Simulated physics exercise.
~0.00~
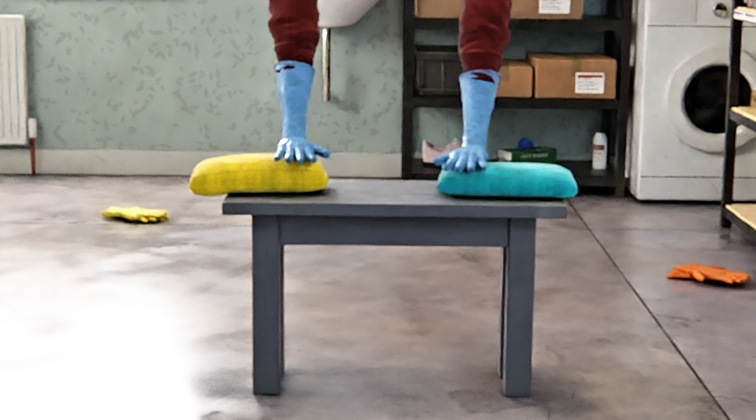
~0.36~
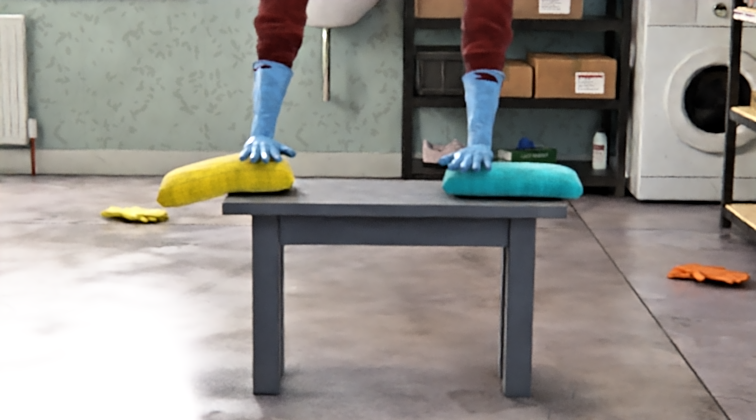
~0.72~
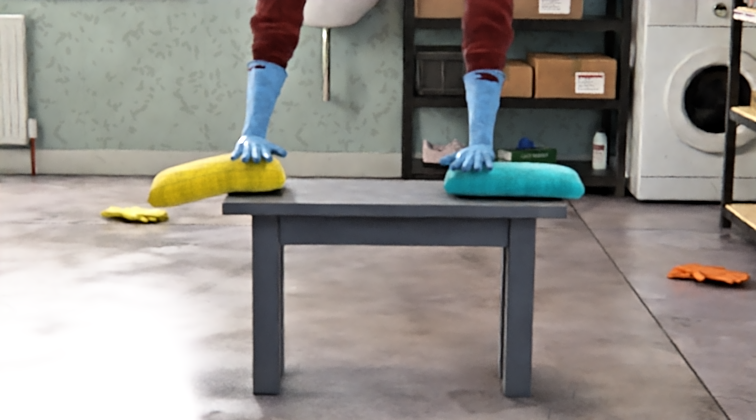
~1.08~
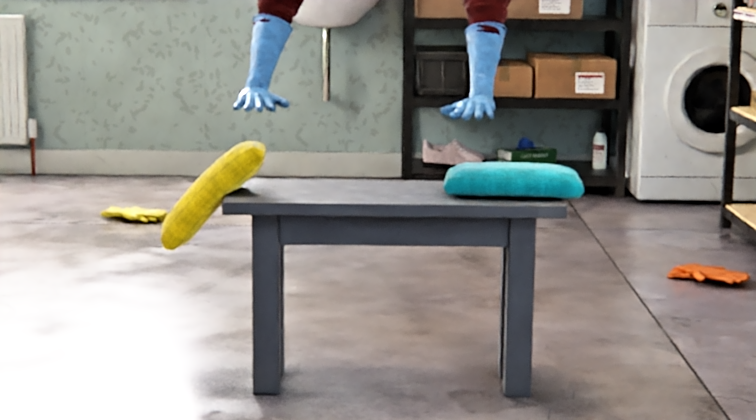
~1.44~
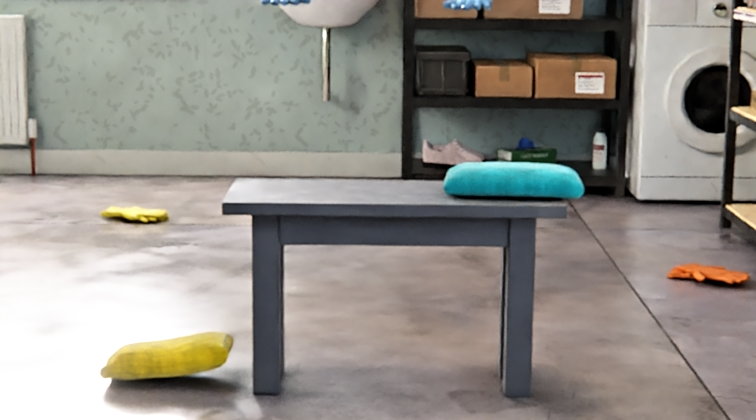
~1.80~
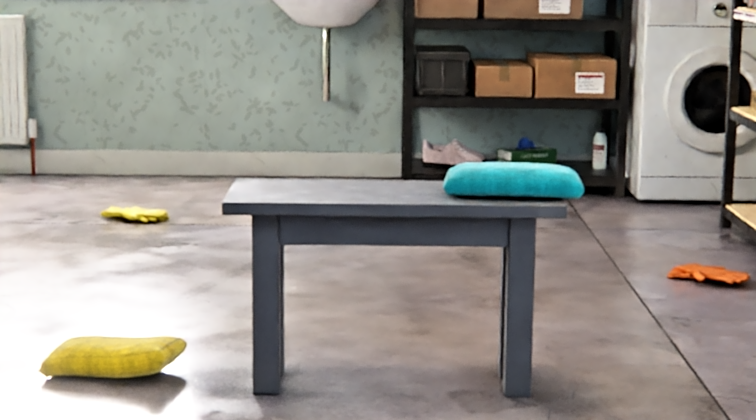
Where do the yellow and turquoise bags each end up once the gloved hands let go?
The yellow bag slumps off the left end of the table and ends up on the floor. The turquoise one stays on top of the table.
